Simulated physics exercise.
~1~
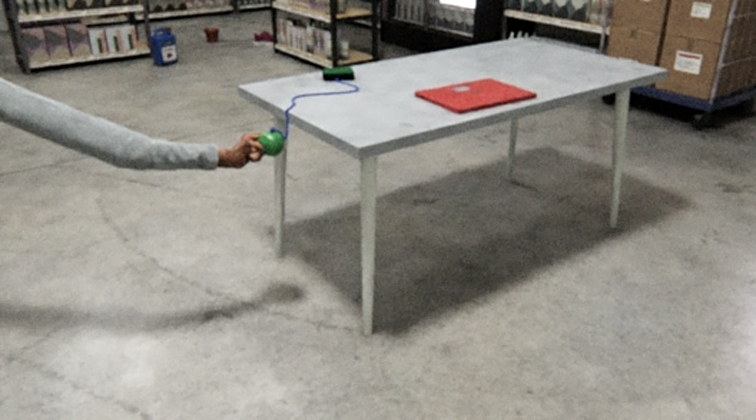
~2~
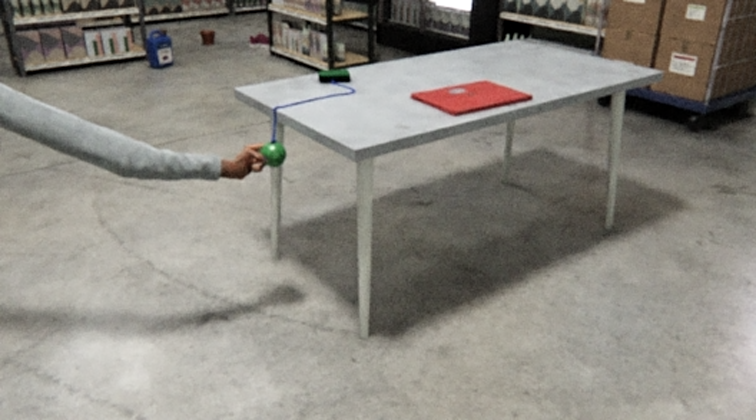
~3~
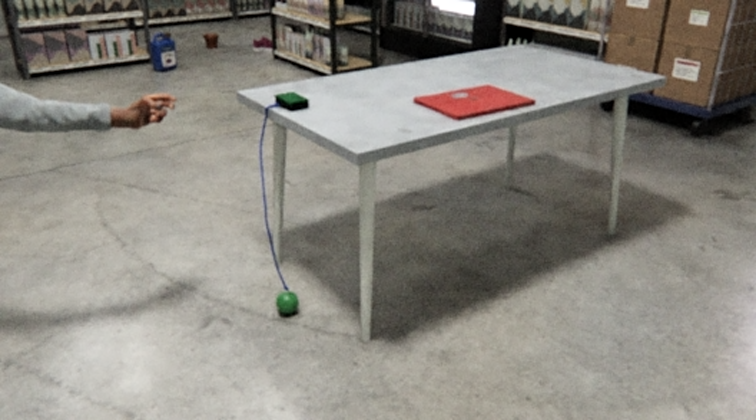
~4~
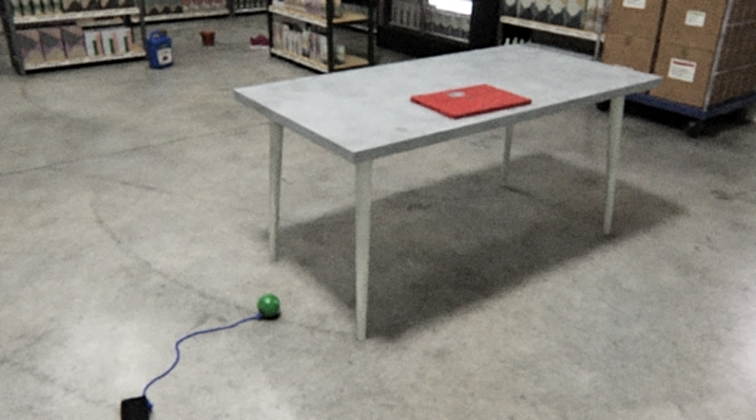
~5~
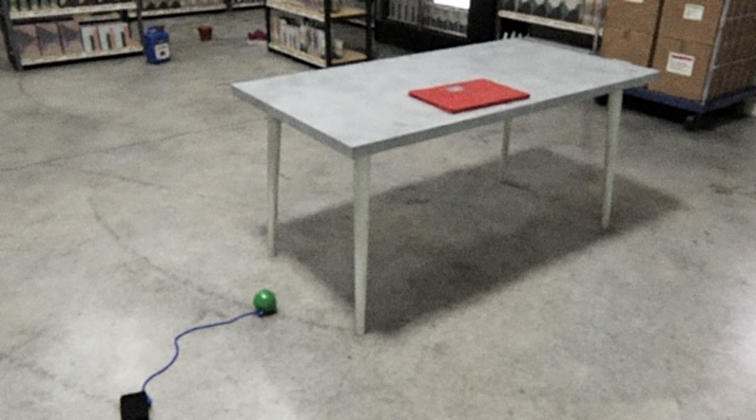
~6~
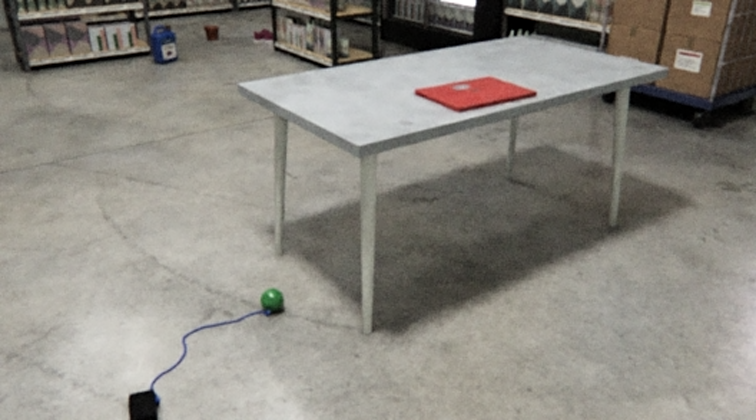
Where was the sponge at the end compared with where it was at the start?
At the start the sponge was on top of the table, near its left end. By the end it was lying on the floor, to the left of the table and closer to the viewer.
